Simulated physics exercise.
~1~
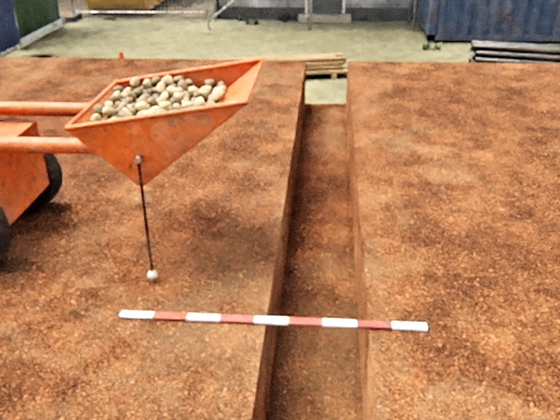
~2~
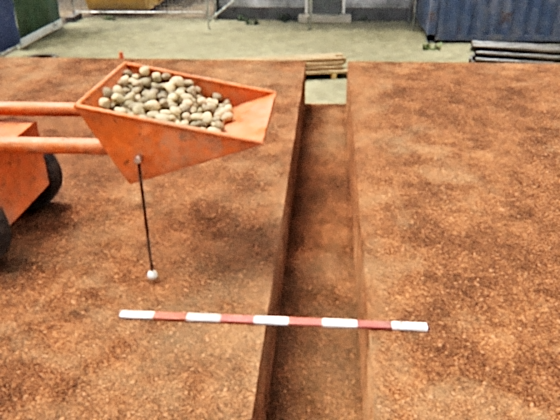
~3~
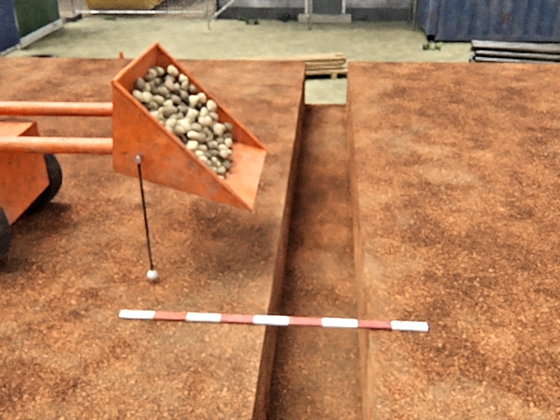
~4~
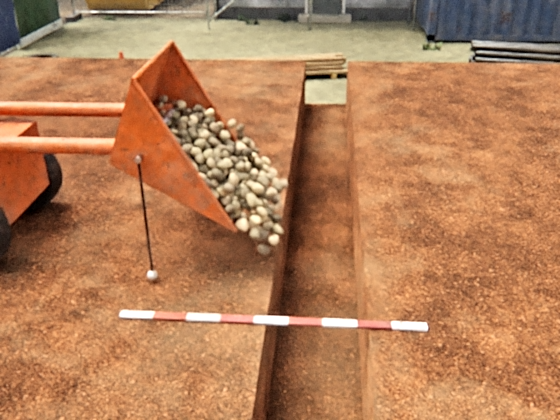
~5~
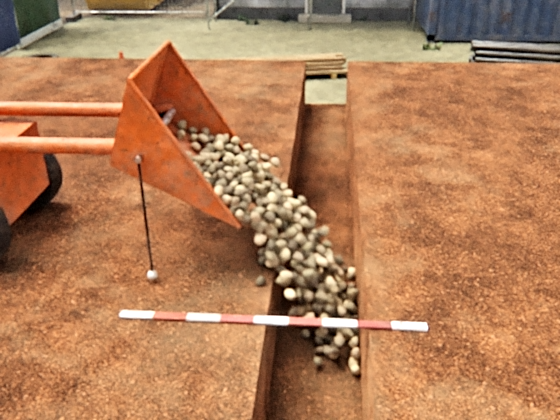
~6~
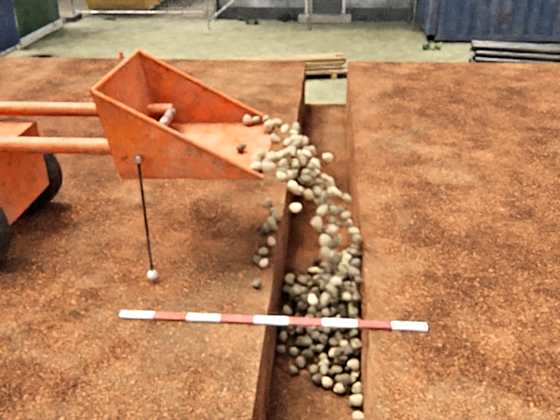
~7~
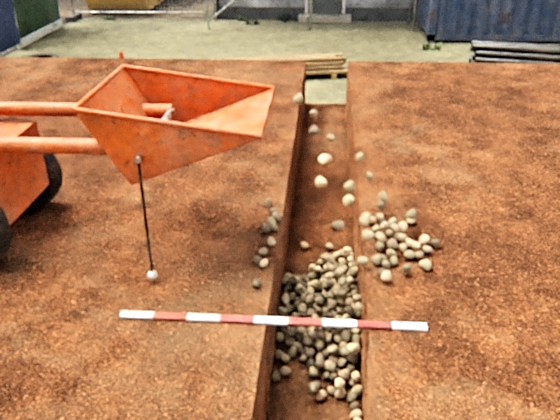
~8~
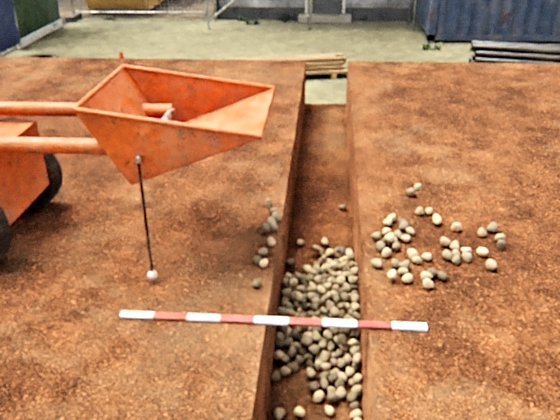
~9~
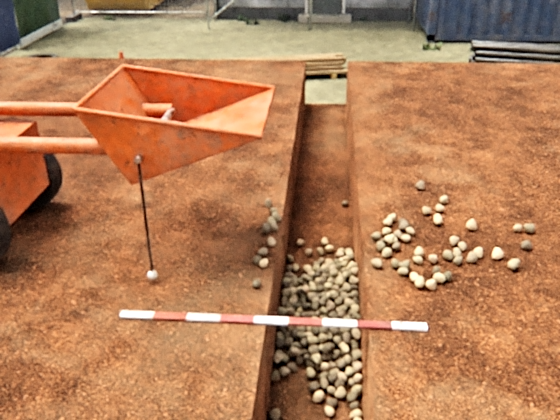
Orange loader bucket tipping smooth stones into a straight trench, then tilting back empty as some stones lie scattered on both sides.
